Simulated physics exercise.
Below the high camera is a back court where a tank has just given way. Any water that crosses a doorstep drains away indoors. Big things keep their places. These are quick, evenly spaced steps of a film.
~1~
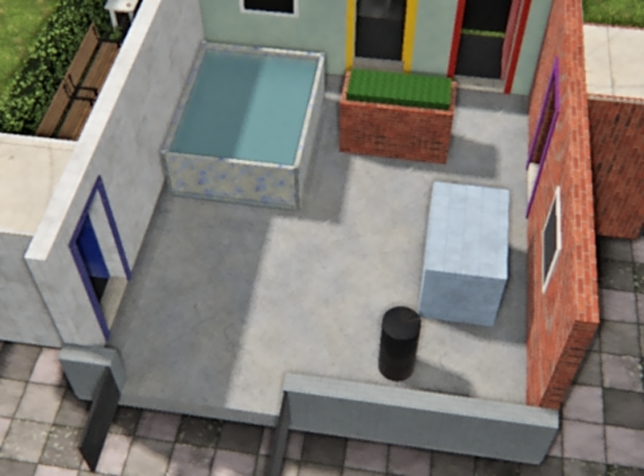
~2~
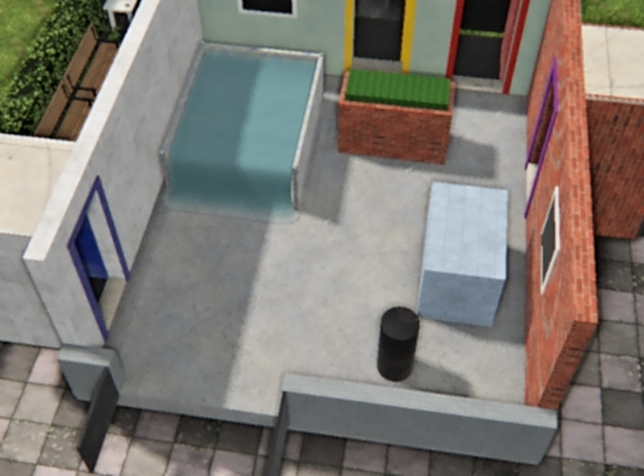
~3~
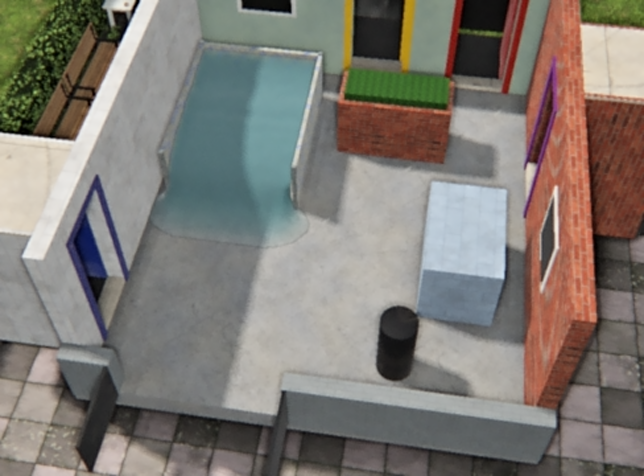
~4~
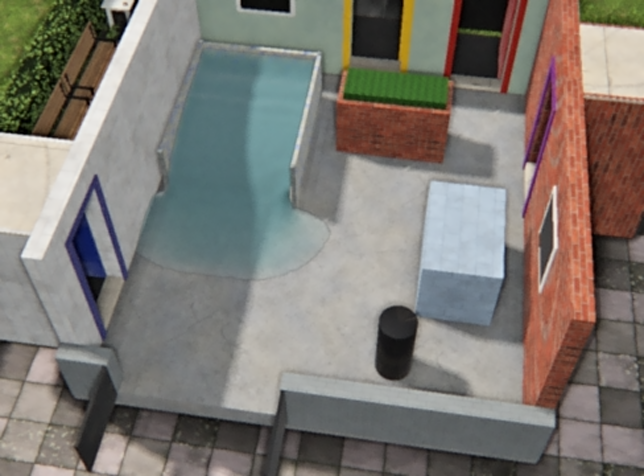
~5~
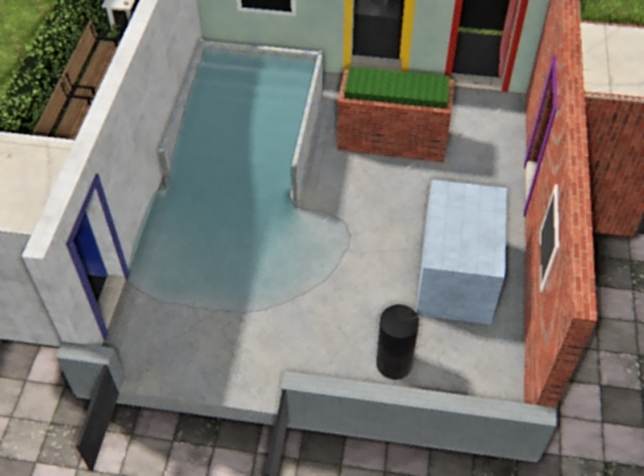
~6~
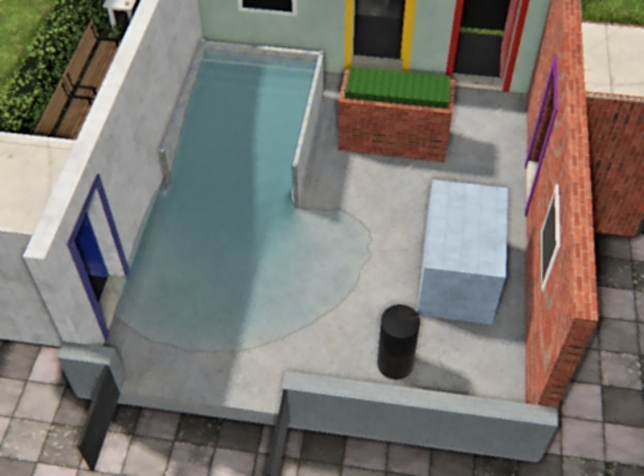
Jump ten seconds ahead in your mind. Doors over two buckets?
Result: Blue door: More than two buckets; purple door: No more than two buckets; red door: No more than two buckets; yellow door: No more than two buckets.
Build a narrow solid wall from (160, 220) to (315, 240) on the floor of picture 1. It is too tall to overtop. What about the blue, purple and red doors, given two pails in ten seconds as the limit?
The blue door falls short, while the purple door tops the mark and the red door tops the mark.
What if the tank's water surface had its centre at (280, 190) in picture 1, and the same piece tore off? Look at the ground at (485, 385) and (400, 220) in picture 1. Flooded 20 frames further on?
Submerged, then unflooded.
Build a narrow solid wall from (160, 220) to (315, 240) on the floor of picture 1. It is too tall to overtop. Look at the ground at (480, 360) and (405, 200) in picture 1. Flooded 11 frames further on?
Result, in order: Bone-dry / swamped.
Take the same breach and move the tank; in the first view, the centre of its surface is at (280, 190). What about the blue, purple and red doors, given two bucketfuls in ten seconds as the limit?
Here's what I see: The blue door never reaches it, while the purple door never reaches it and the red door gets beyond it.
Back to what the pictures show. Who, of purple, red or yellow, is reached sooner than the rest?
The purple-painted one.
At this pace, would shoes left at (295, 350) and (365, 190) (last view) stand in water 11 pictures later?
One after the other: Covered, not flooded.
A moment on, water covers 45 % of the floor; the blue door wet at the sill, nothing in, the purple door not reached, the red door not reached, the yellow door not reached.
Next, water covers 50 % of the floor; the blue door under two buckets in, the purple door not reached, the red door not reached, the yellow door not reached.
Then, water covers 55 % of the floor; the blue door over two buckets in, the purple door not reached, the red door not reached, the yellow door not reached.
Later, water covers 70 % of the floor; the blue door far over two buckets in, the purple door wet at the sill, nothing in, the red door wet at the sill, nothing in, the yellow door not reached.
In the end, water covers 95 % of the floor; the blue door far over two buckets in, the purple door wet at the sill, nothing in, the red door under two buckets in, the yellow door wet at the sill, nothing in.
